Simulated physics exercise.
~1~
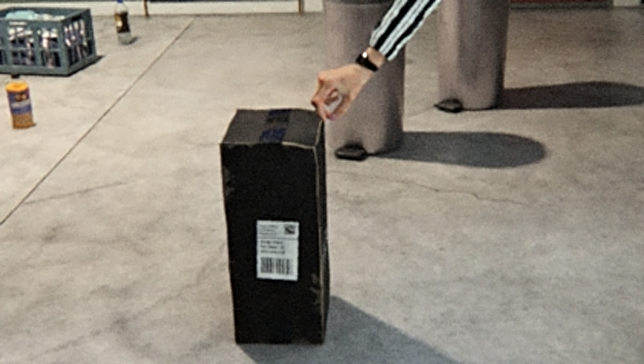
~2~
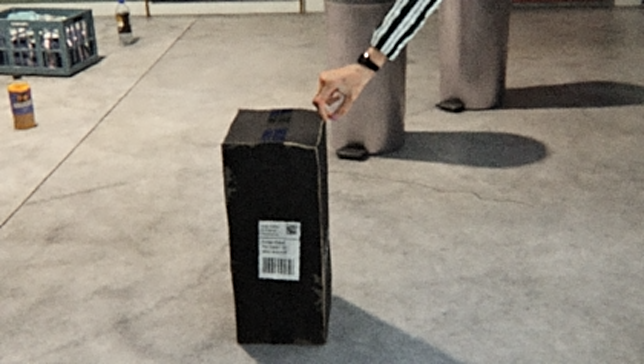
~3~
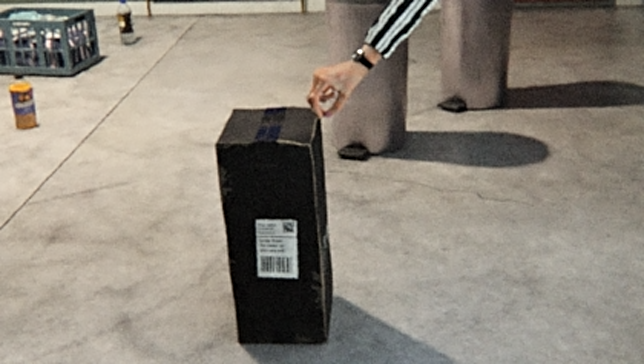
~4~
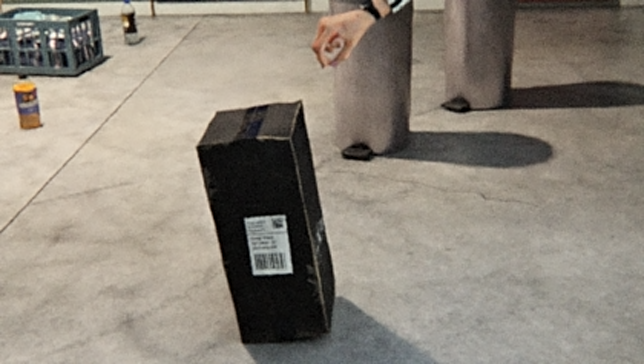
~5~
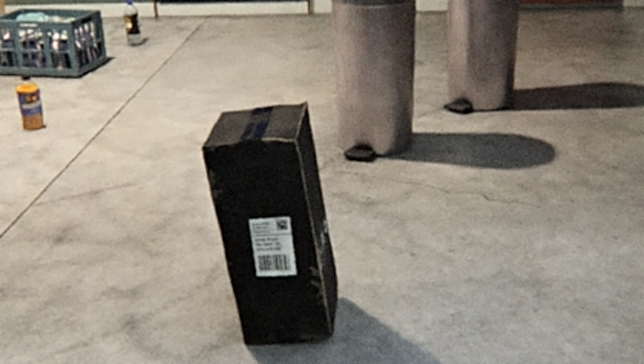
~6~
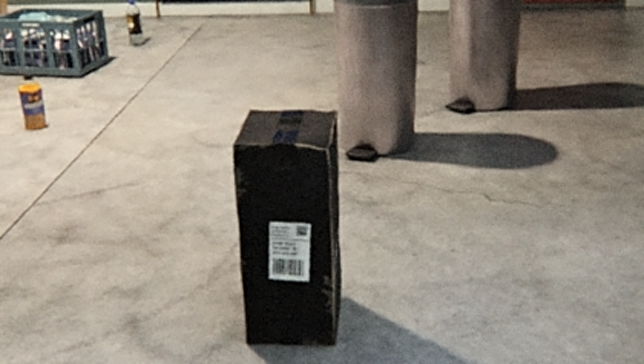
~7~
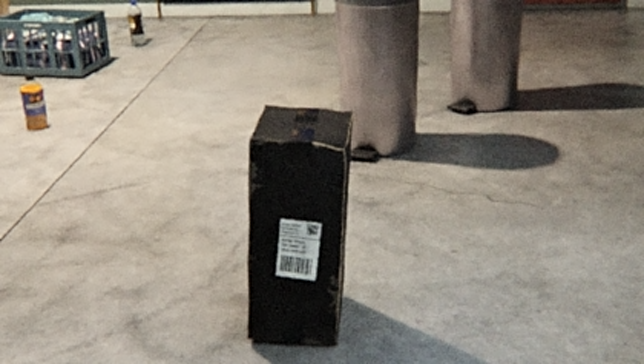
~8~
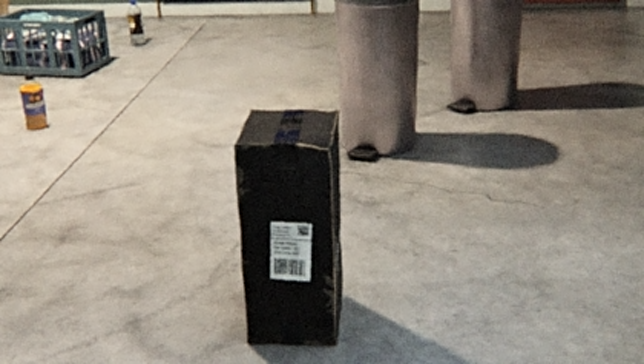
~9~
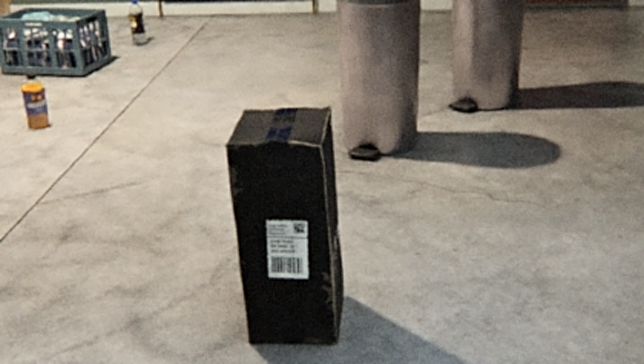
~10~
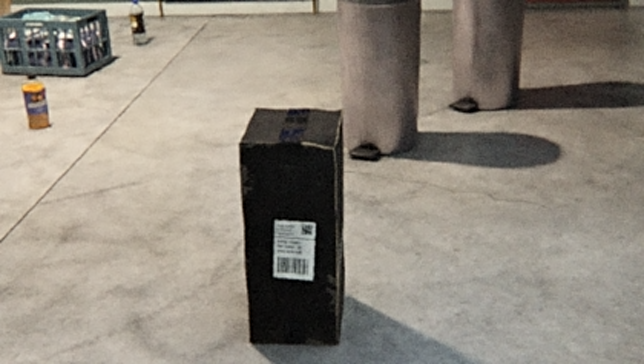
A tall black parcel with a white label stands on a grey concrete floor, seen from slightly above by a gently swaying camera. Behind it are two greyish bins on the right, with a bluish crate of bottles and an orange container on the left. A hand in a striped sleeve holds the parcel's top right edge, tips it a little to the left, then lets go and withdraws. The leaning parcel swings back upright and slightly past to the right. It rocks left and right in shrinking sways, and ends standing upright on its base.
